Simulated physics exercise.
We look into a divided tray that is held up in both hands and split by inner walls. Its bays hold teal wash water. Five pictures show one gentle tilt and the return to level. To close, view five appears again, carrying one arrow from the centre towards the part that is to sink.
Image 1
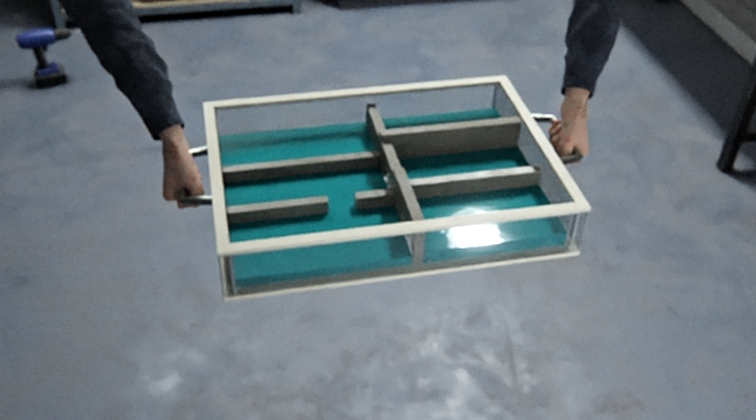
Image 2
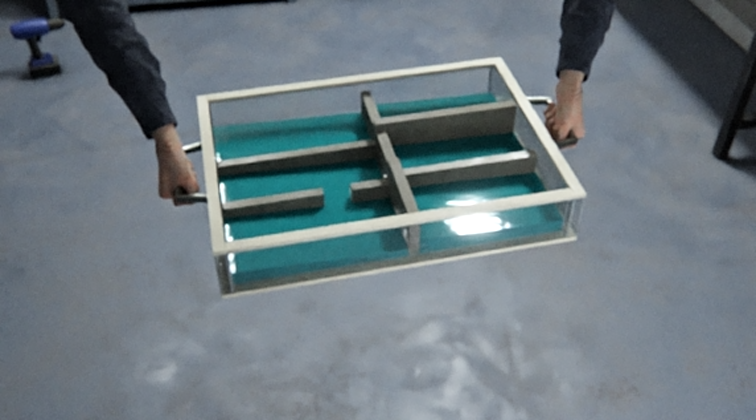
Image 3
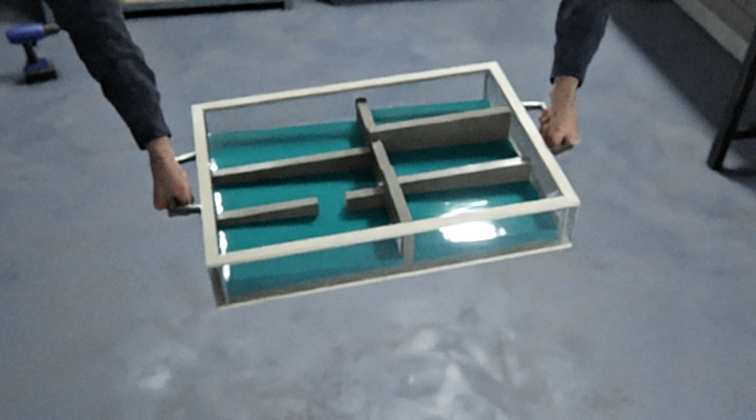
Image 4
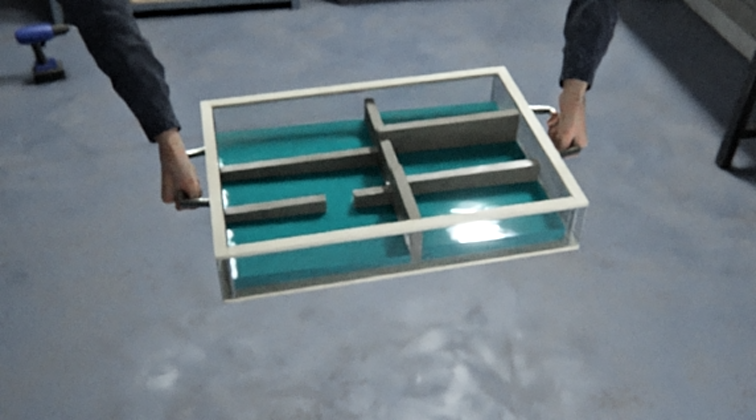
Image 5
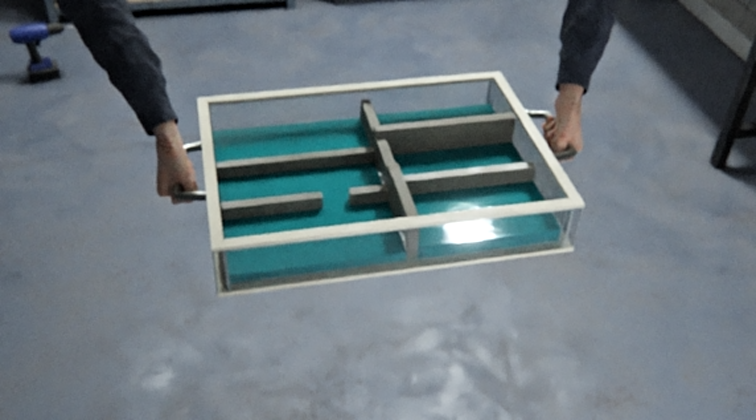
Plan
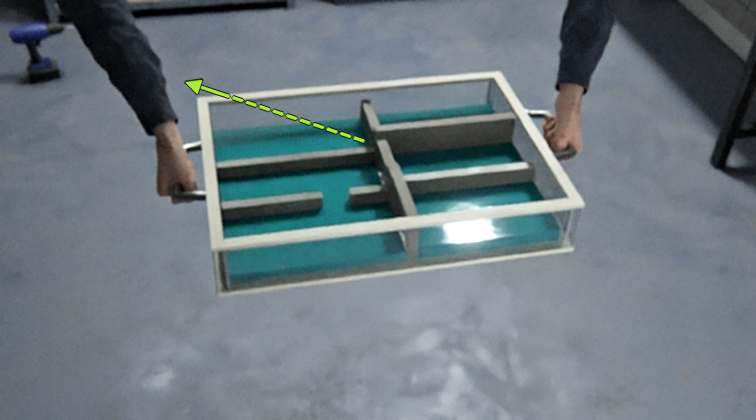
In a dim room with a bluish-grey floor, two hands hold a clear-sided, pale-rimmed tray of teal liquid, divided by inner walls, roughly level. The hands tilt it slightly down toward the front left, then ease it back to level, the liquid staying within its bays.
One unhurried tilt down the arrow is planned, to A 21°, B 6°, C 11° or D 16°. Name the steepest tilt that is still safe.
The limit is D.
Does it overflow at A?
Yes, that goes wrong.
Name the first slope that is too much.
A it is.
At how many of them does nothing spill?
Three of them.
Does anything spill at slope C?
No, not at all.
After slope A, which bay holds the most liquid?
That is the back left bay.
The arrow ends at (190, 83).
If A is chosen, about 9 % goes over the rim.
If B is chosen, nothing spills; the back left bay holds the most.
If C is chosen, nothing spills; the back left bay holds the most.
If D is chosen, nothing spills; the back left bay holds the most.
